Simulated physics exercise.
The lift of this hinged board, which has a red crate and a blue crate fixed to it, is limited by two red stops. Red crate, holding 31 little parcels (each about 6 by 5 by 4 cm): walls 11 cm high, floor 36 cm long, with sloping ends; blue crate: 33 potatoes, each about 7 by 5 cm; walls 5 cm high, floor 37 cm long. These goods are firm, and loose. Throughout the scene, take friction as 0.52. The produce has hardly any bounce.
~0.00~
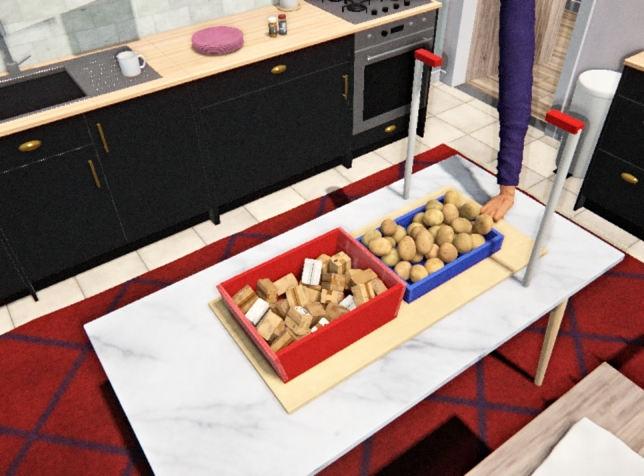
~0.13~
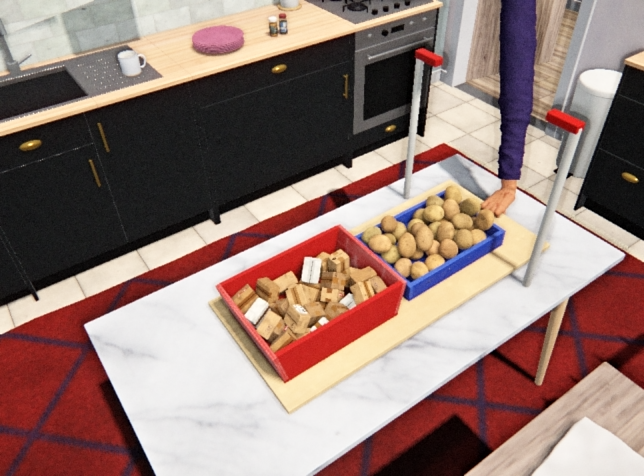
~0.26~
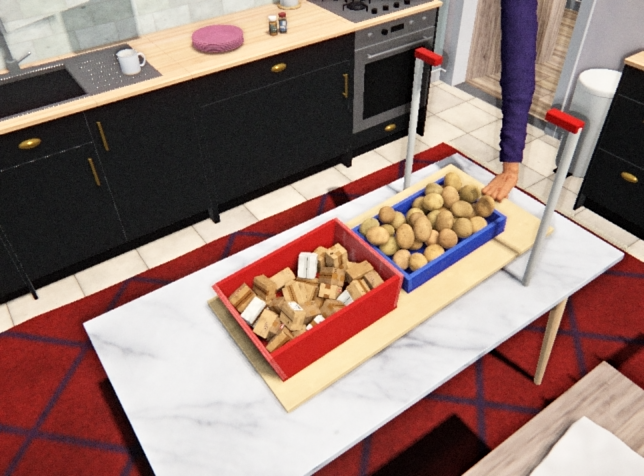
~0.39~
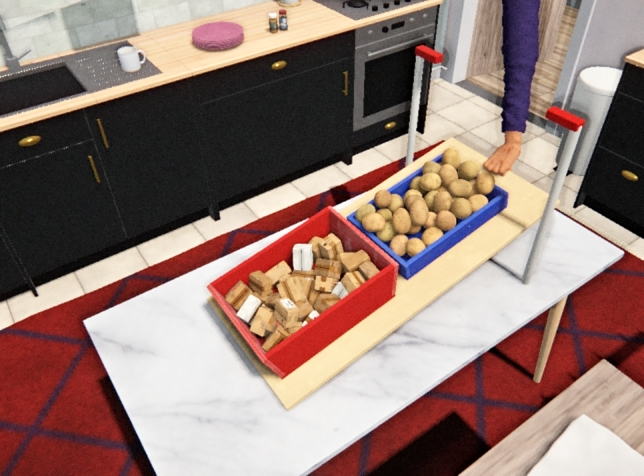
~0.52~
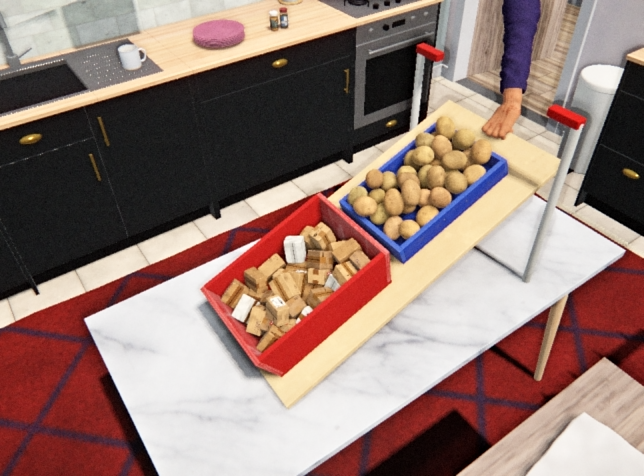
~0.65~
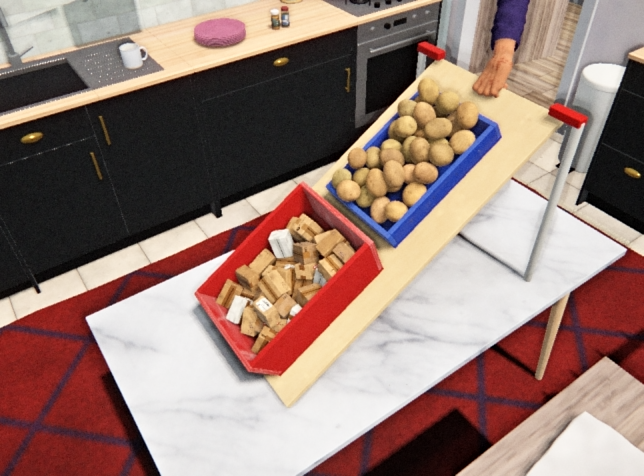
A hand lifted the far right end of a wooden board on a marble table, steadily tilting it steeply, while a red crate of small blocks and a blue crate of potato-like lumps tilted with it.
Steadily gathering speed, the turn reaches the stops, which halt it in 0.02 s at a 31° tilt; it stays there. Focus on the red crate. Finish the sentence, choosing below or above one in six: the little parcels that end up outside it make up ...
... less than a sixth of them.
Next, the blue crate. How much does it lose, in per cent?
Blue crate: 55% lost.
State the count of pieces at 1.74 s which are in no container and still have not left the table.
I'd put it at close to 10.
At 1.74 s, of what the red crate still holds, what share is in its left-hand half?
About 70 per cent.
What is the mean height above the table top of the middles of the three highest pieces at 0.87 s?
On average roughly 50 centimetres up.
After 0.73 s, tilt 31°; 0 of 31 out of the red crate and 1 of 33 out of the blue crate.
After 0.87 s, tilt 31°; 0 of 31 out of the red crate and 4 of 33 out of the blue crate.
After 1.13 s, tilt 31°; 0 of 31 out of the red crate and 17 of 33 out of the blue crate.
Outcome (at 1.74 s), 0 of 31 out of the red crate and 18 of 33 out of the blue crate. Asked share, 0 of 31, 0 per cent.
